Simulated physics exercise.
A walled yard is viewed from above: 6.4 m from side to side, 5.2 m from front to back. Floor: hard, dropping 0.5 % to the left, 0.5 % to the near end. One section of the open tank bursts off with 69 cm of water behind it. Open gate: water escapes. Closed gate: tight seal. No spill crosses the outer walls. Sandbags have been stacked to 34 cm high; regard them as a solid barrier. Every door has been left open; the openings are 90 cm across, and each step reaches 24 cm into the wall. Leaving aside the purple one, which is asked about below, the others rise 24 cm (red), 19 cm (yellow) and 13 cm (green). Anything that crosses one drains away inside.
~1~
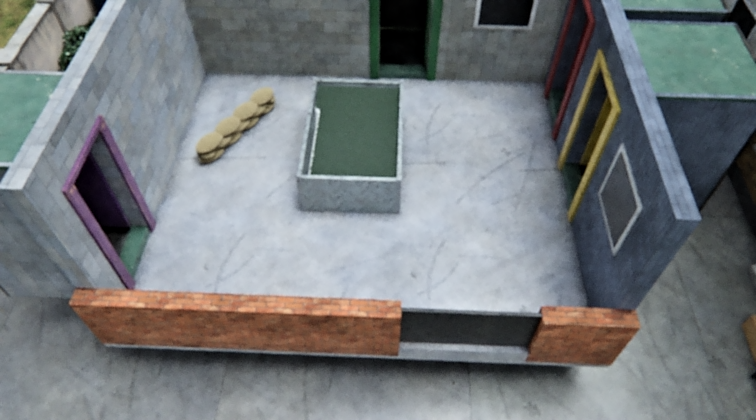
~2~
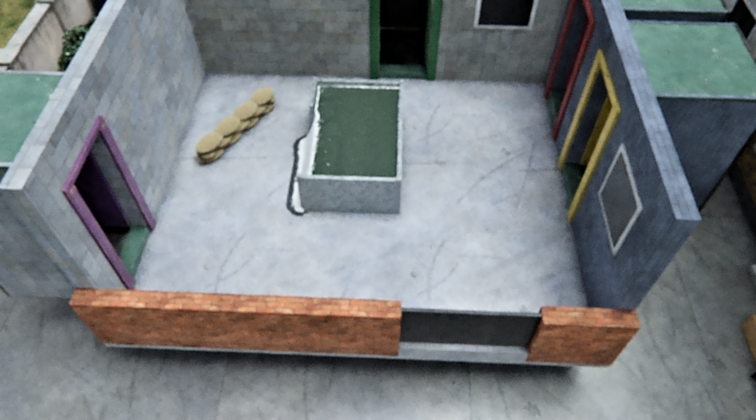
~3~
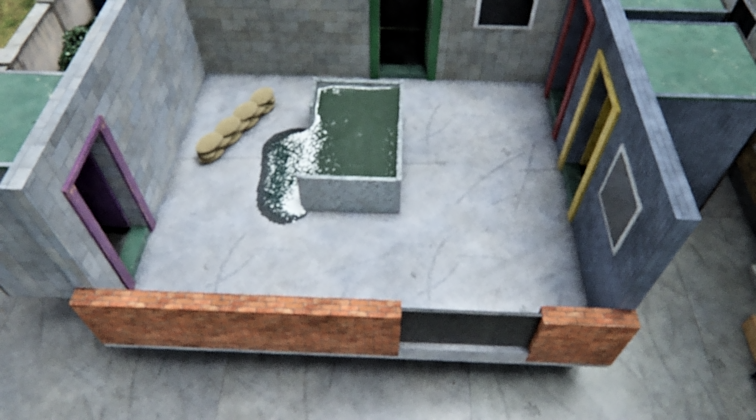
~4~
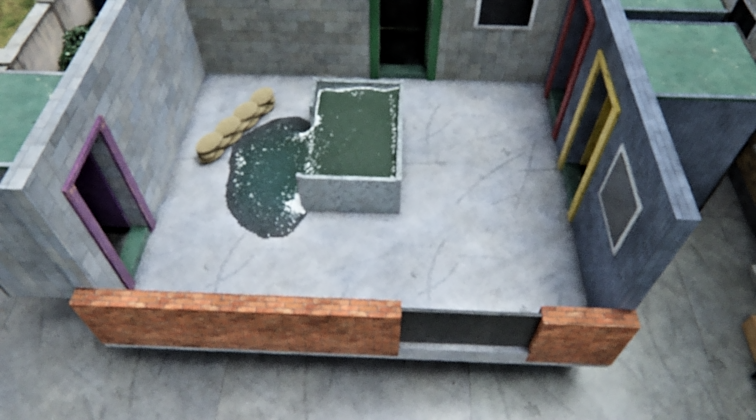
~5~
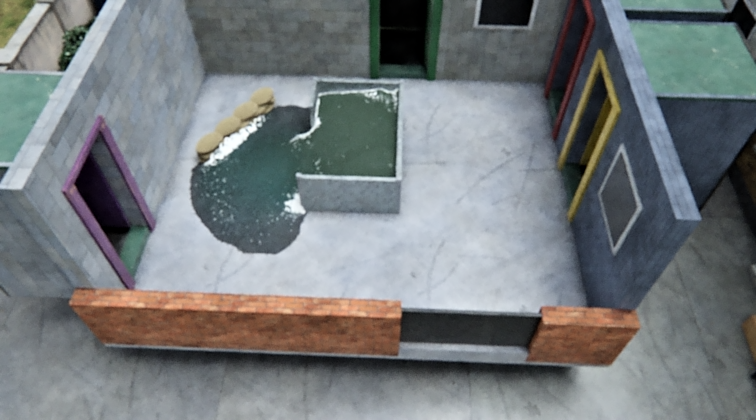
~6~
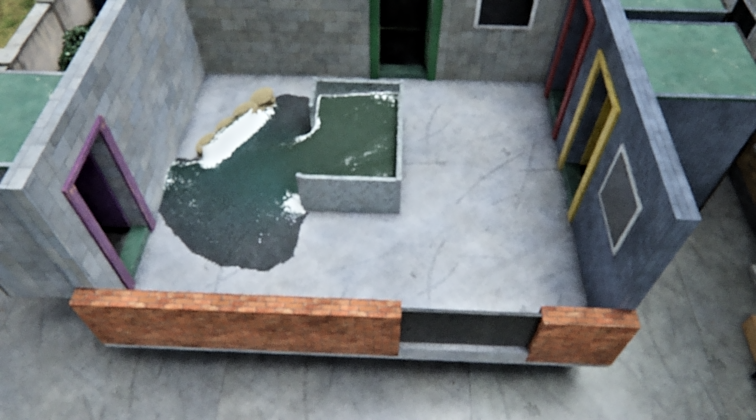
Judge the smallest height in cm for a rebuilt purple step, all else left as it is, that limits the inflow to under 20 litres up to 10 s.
Roughly 21 cm at the least.
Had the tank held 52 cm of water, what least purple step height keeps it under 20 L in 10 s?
I'd say close to 16 cm.
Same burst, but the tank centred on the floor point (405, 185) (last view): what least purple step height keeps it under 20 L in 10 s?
Minimum: Approx. 25 cm.
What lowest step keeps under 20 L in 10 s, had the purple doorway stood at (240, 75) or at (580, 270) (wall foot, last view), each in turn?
First place around 9.5 cm, second around 10.0 cm.
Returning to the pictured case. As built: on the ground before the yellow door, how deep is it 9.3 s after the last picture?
Some 5.5 centimetres.
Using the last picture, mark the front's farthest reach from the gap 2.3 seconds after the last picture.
Pixel close to (121, 320).
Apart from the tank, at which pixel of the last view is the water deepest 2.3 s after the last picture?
Around (121, 320).
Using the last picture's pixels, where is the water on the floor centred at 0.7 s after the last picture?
Look at about (286, 174) in the last view.
Then, 0.7 s after the last picture water covers 25 % of the floor, deepest (46 cm) near (175, 197); 23 cm at the purple door, 0 litres in over its 16 cm step.
Then, 2.3 s after the last picture water covers 45 % of the floor, deepest (35 cm) near (121, 320); 23 cm at the purple door, 33 litres in over its 16 cm step.
Then, 9.3 s after the last picture water covers 95 % of the floor, deepest (10 cm) near (450, 254); 8 cm at the purple door, 62 litres in over its 16 cm step.
At the purple door as built, the water peaked near 25 cm, 1.1 s after the last picture.
Run again over the same 10 s with other heights there, 44 litres in over 18 cm, 10 litres over 24 cm. The limit of 20 litres is kept from about 21 cm up.
